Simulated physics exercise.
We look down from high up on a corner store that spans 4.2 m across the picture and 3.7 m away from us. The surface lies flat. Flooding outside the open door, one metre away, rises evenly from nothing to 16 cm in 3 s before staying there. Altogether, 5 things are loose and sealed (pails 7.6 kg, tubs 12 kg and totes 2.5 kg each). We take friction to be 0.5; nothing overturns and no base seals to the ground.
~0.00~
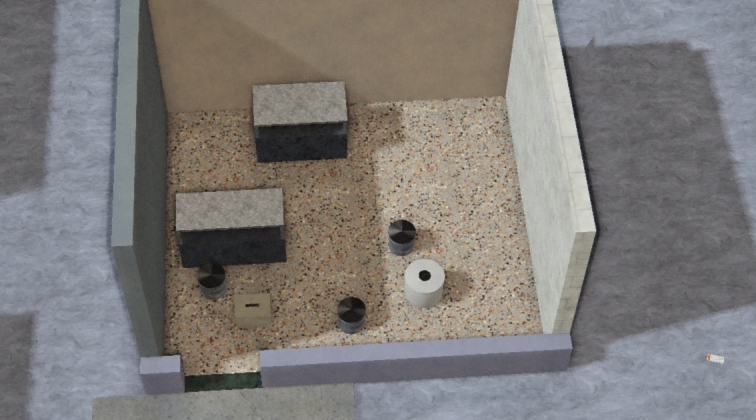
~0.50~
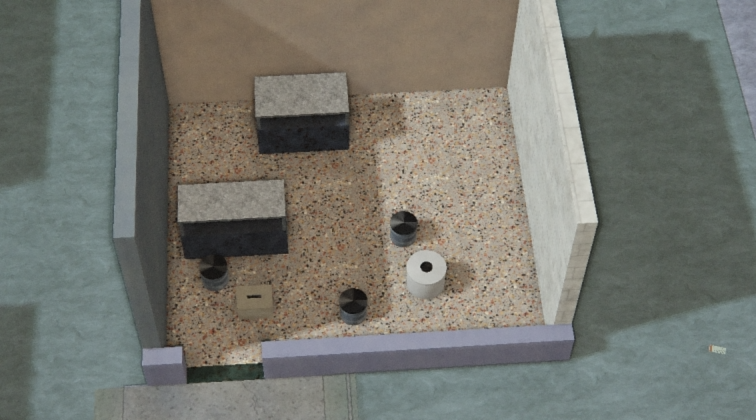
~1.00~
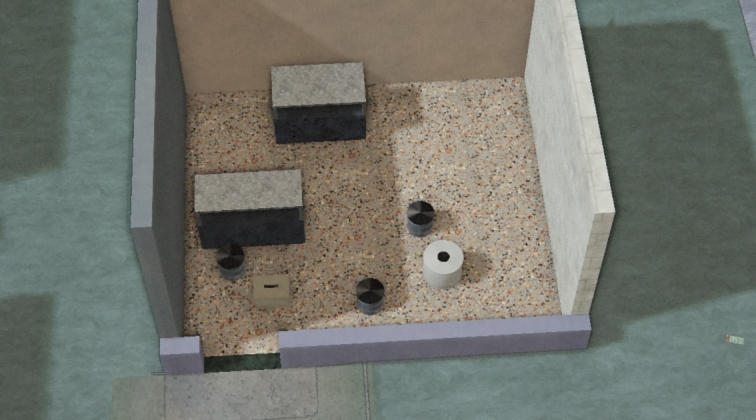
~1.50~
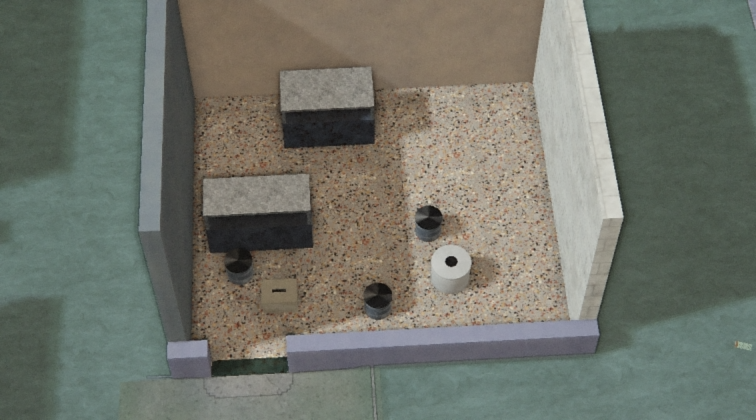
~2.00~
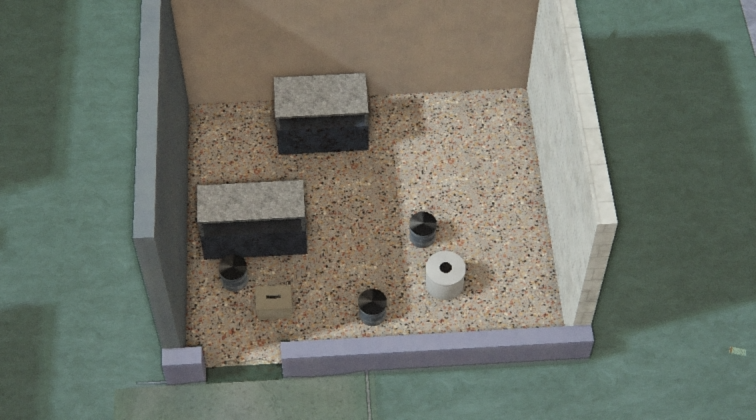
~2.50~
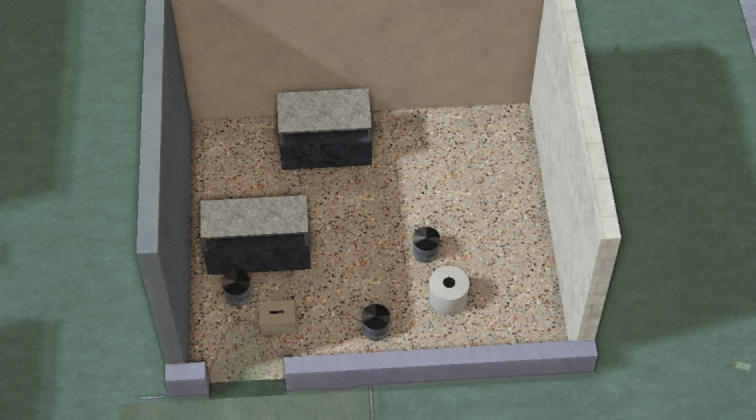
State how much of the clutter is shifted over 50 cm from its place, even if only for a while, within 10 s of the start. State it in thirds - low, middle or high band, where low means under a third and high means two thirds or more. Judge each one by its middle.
Middle band.
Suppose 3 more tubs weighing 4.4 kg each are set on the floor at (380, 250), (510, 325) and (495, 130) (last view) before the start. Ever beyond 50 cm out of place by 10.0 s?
In turn: More, under, under.
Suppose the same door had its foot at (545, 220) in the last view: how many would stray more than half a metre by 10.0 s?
Count: 0.
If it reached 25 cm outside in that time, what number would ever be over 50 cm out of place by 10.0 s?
It would come to 4 of them.
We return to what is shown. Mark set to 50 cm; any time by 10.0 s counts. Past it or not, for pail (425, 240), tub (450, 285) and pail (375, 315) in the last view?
Same order as the question: Smaller, smaller, smaller.
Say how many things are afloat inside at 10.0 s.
Count: 1.
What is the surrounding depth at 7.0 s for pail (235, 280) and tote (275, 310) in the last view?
I'd put it at 4 cm and 5 cm respectively.
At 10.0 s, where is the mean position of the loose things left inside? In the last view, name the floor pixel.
Somewhere near (411, 286).
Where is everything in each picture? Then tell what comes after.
In the first frame, a pail at (351, 309), on the bottom; a pail at (211, 275), on the bottom; 0.0 m2 under water; 0 of 5 have shifted.
In the second frame, a pail at (353, 301), on the bottom; a pail at (213, 266) rests on the ground; water covers 0.0 m2; 0 of 5 have shifted.
In the third frame, a pail at (370, 290), on the bottom; a pail at (230, 256) rests on the ground; water covers 0.0 m2; 0 of 5 have shifted.
In the fourth frame, a pail at (378, 295), on the bottom; a pail at (238, 260), on the bottom; water covers 0.0 m2; 0 of 5 have shifted.
In the fifth frame, a pail at (372, 301), on the bottom; a pail at (233, 267), on the bottom; 0.0 m2 under water; 0 of 5 have shifted.
In the sixth frame, a pail at (376, 316) rests on the ground; a pail at (236, 282), on the bottom; 0.4 m2 under water; 0 of 5 have shifted.
After 3.5 s 0 of 5 are over 50 cm from their spots; 0 afloat.
After 4.5 s 1 of 5 are over 50 cm from their spots; 1 afloat.
After 7.0 s 2 of 5 are over 50 cm from their spots; 1 afloat.
After 10.0 s 2 of 5 are over 50 cm from their spots, and 2 have been at some point; 1 afloat.
